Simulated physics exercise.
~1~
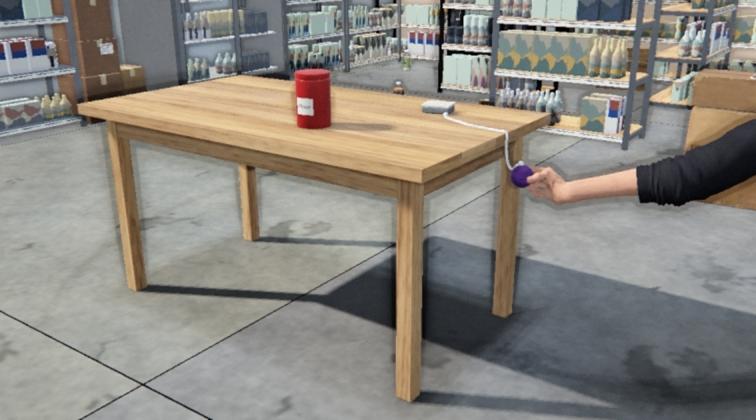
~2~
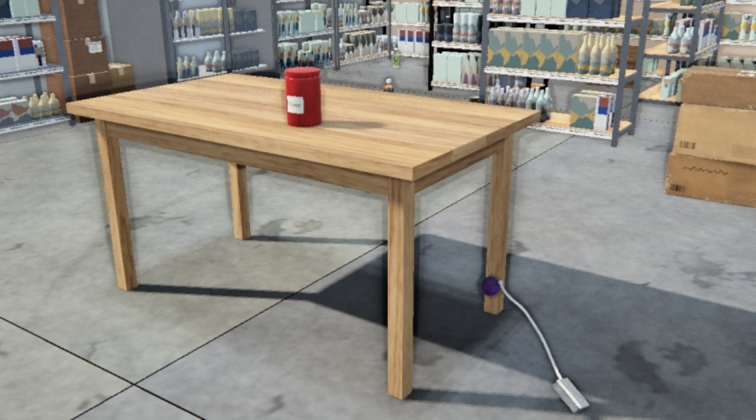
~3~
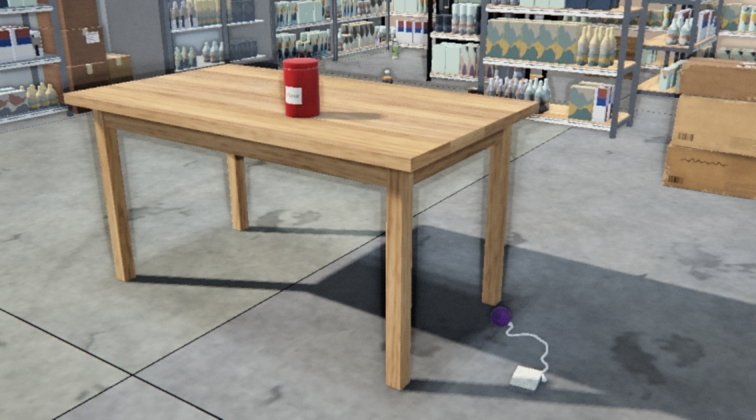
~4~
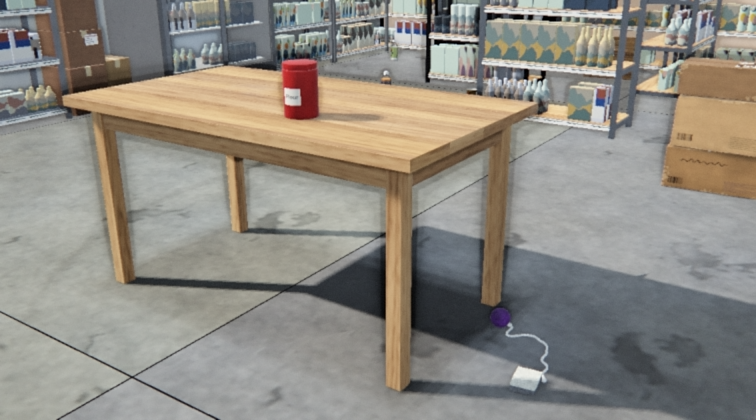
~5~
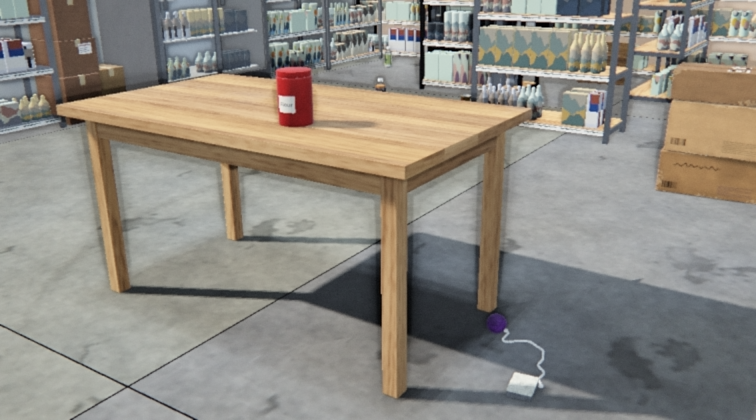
A purple ball, released by a hand, drops to the floor, dragging a sponge down too.
